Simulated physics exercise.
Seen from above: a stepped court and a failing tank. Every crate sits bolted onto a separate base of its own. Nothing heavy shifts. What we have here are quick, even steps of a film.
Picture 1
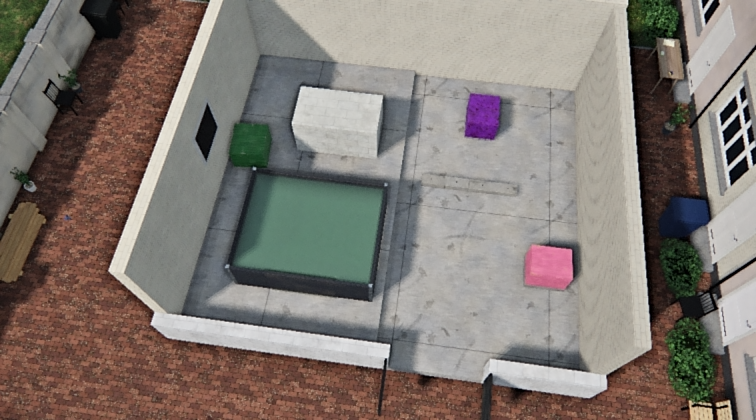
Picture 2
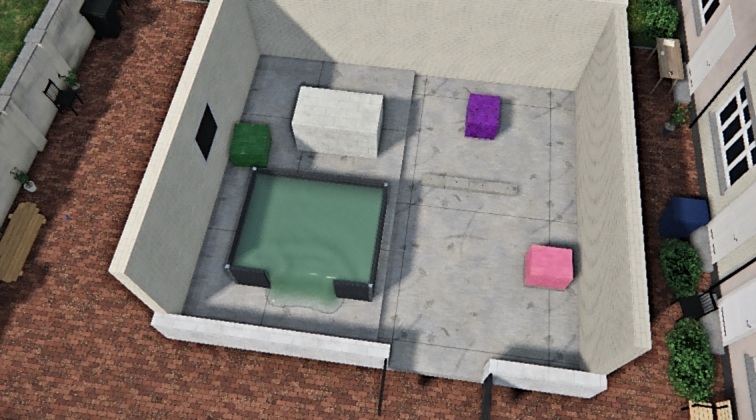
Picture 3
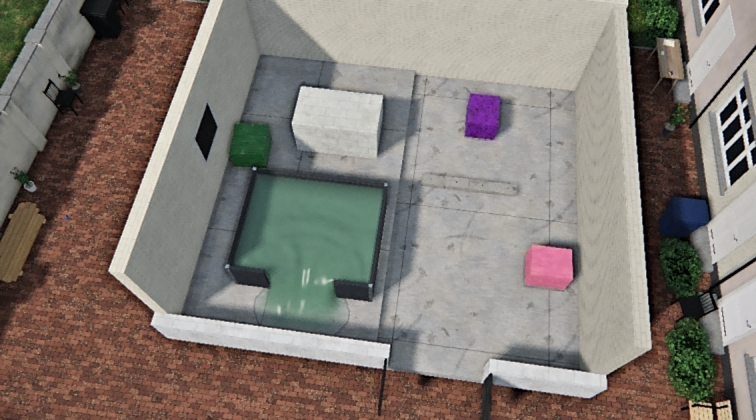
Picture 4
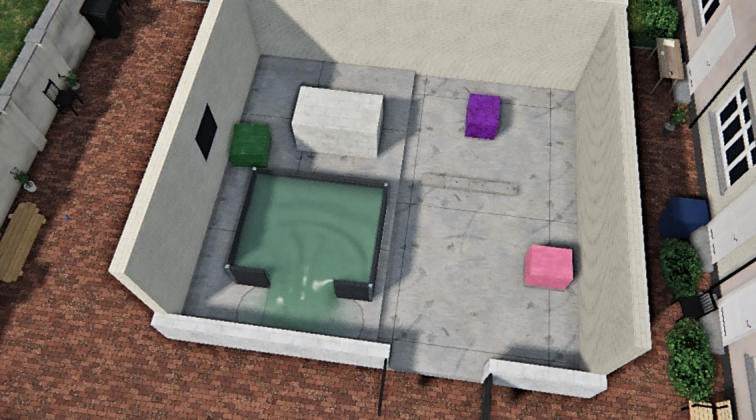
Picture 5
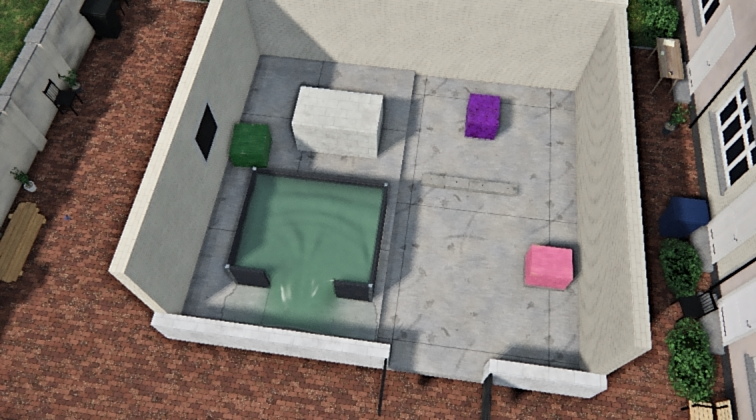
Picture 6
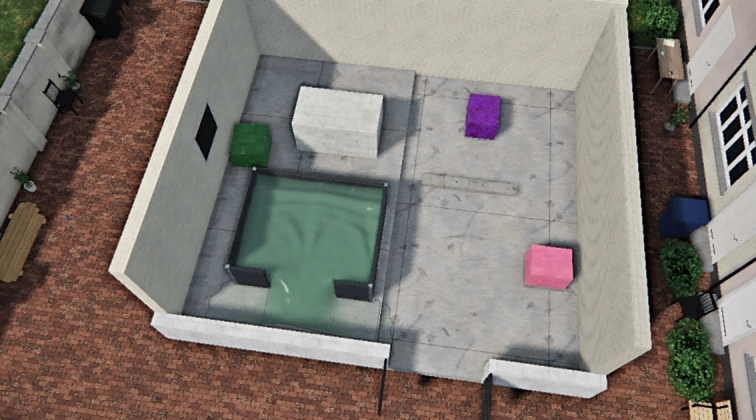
A dark-framed tank of green water stands at the left of a pale, walled concrete court, seen from high above with brick paving outside. A white block and a green cube sit behind it, with a purple cube at the upper right and a pink one at the lower right. Initially still, the water pours through a gap in the tank's front and spreads toward the low front wall, rippling and thinning, while the camera stays still.
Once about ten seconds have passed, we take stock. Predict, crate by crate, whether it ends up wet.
At the end, the pink crate gets touched by the water, the green crate gets touched by the water, the purple crate gets touched by the water.
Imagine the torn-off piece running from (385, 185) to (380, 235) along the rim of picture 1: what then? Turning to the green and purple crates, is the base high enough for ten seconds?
Note - green remains untouched, purple goes wet.
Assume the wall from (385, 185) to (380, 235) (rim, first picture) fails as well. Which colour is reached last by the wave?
That would be the green one.
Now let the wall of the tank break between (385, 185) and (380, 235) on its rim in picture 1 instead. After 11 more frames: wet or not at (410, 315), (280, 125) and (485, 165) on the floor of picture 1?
Taking them in turn, I get left untouched, then left untouched, then sodden.
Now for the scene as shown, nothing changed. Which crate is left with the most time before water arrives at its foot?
The purple one.
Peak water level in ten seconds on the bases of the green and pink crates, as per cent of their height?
Taking them in the order asked, 460 percent and 220 percent.
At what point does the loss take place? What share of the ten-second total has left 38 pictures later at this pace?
Near 45 in a hundred.
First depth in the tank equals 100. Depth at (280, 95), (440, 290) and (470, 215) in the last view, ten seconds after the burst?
Around 6, 10 and 8 %.
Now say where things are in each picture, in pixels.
In the first frame, still water in the tank at (310, 226).
In the second frame, water pours out at (303, 286) and has run to (338, 305).
In the third frame, the front is at (333, 331), out from the gap at (303, 286).
In the fourth frame, water pours out at (303, 287) and has run to a hidden place.
In the fifth frame, water pours out at (303, 286) and has run to a hidden place.
In the sixth frame, the front is at a hidden place, out from the gap at (303, 286).
A moment on, water covers 15 % of the floor; the pink crate not reached, the green crate not reached, the purple crate not reached.
Next, water covers 35 % of the floor; the pink crate water round its plinth, the green crate water round its plinth, the purple crate not reached.
Then, water covers 55 % of the floor; the pink crate water round its plinth, the green crate water round its plinth, the purple crate not reached.
Later, water covers 85 % of the floor; the pink crate water round its plinth, the green crate water round its plinth, the purple crate water round its plinth.
In the end, water covers 95 % of the floor; the pink crate was topped, the green crate was topped, the purple crate was topped.
